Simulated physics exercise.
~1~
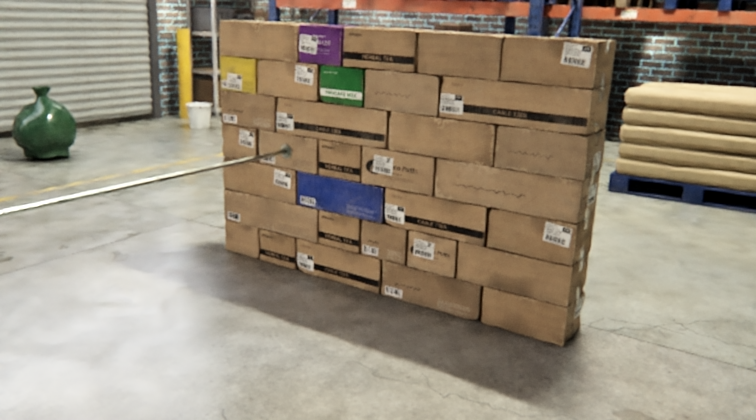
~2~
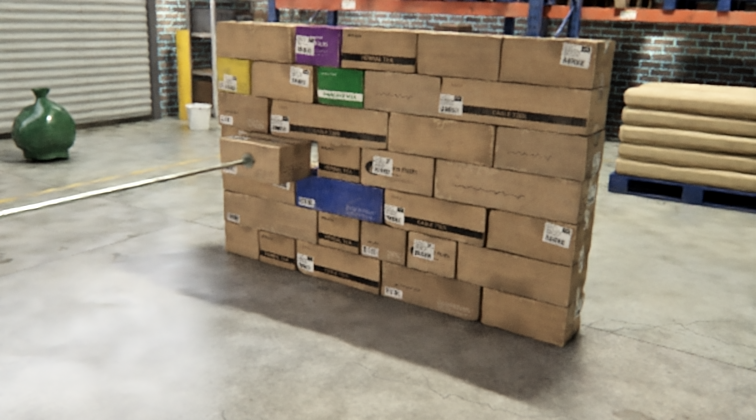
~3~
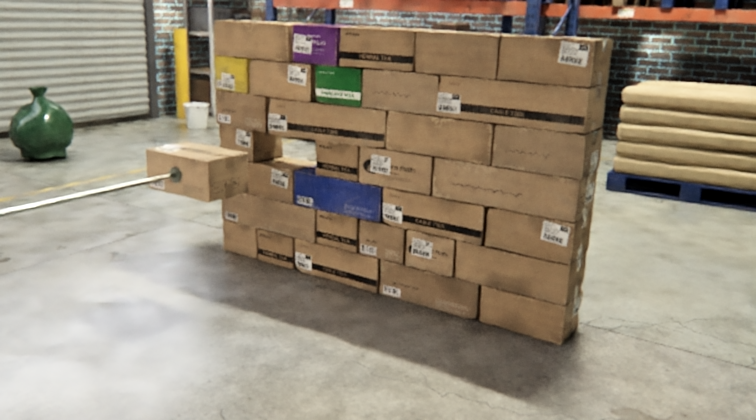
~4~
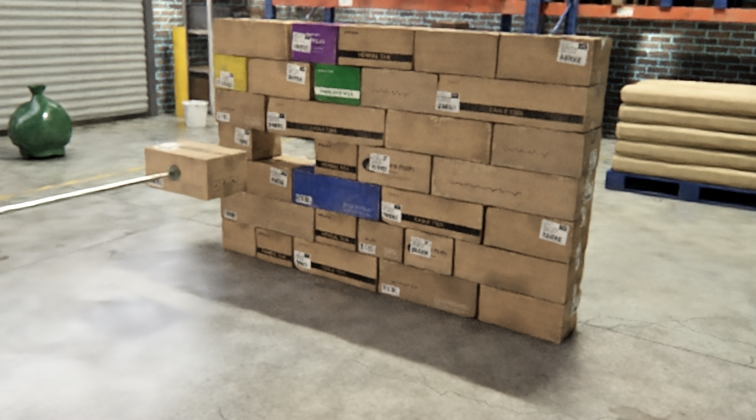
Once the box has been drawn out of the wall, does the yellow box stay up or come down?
The yellow box stays up, still sitting near the upper left edge of the wall at the end.
